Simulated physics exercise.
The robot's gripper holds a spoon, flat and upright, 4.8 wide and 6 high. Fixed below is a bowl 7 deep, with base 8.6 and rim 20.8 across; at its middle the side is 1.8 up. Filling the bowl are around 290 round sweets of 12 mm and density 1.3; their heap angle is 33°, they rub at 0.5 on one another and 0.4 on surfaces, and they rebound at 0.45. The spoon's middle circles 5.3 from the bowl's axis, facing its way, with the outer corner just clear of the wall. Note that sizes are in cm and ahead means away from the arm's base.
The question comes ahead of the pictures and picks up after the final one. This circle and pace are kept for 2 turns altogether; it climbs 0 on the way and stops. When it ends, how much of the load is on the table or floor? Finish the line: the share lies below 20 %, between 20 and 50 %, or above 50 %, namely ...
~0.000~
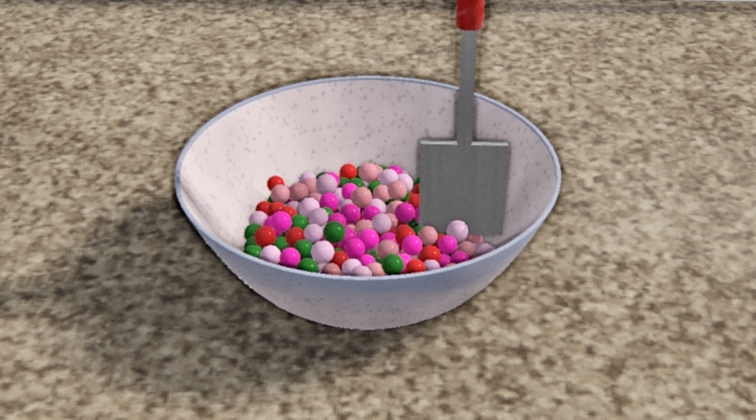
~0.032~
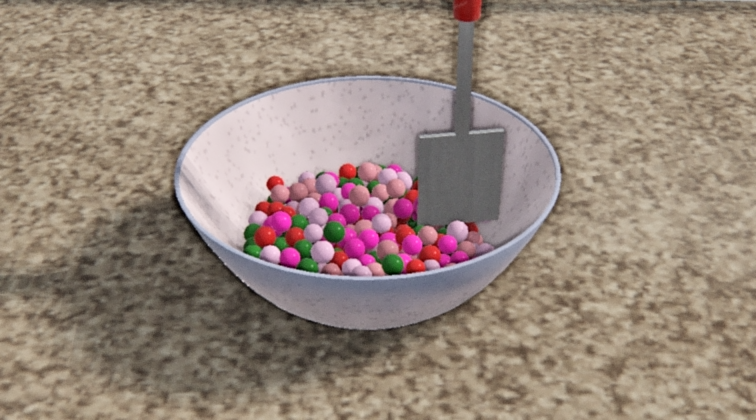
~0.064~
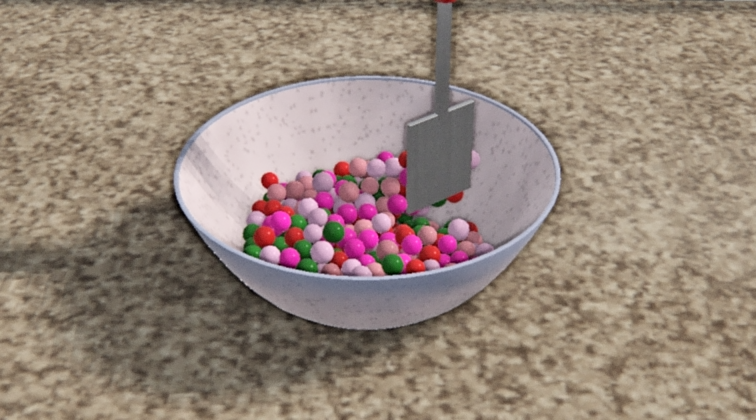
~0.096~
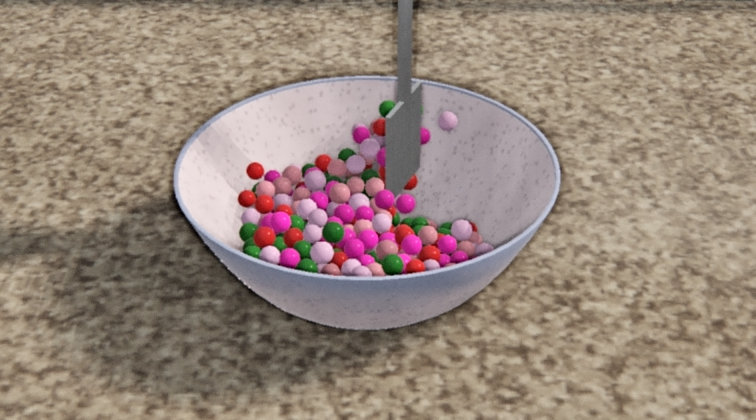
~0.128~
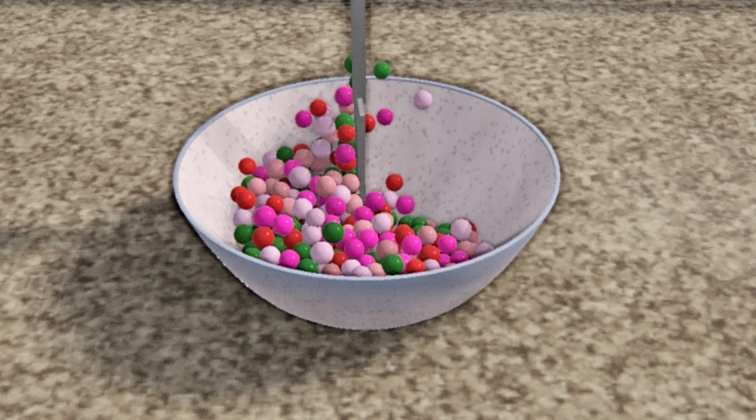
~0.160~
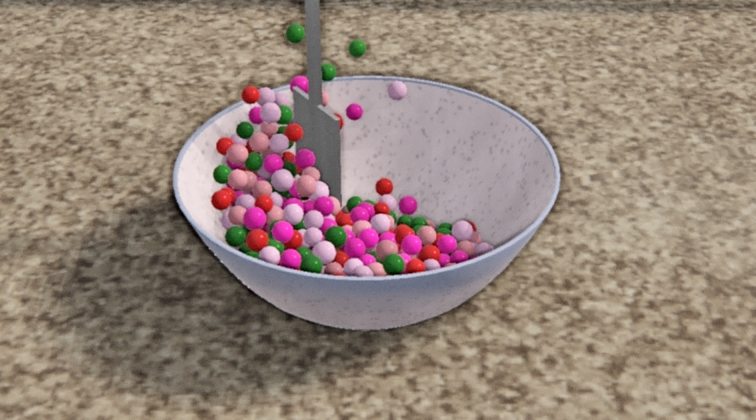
... between 20 and 50 %.
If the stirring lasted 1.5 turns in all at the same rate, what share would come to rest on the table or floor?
Roughly 30 per cent.
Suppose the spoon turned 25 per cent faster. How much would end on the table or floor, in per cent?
45 %.
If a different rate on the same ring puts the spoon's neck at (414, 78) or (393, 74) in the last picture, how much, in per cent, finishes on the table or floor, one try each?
It comes to roughly 5 per cent and then 5 per cent.
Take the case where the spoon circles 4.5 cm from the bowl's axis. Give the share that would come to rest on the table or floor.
Then some 30 percent.
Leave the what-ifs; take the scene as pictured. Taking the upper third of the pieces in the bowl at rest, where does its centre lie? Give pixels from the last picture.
It is centred near (412, 199).
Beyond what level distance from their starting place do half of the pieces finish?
9 cm.
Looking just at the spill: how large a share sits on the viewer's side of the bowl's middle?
Close to 60 percent, I reckon.
After 0.42 s, 356° round, highest piece 10 above the table; 242 in the bowl, 27 on the table or floor, 23 in flight or on the tool.
After 0.67 s, 227° round, highest piece 9 above the table; 211 in the bowl, 73 on the table or floor, 8 in flight or on the tool.
After 1.00 s, 0° round, highest piece 8 above the table; 203 in the bowl, 88 on the table or floor, 1 in flight or on the tool.
After 1.70 s, 0° round, highest piece 5 above the table; 203 in the bowl, 89 on the table or floor.
At rest, 203 in the bowl, 89 on the table or floor. That is 30 % on the table or floor.
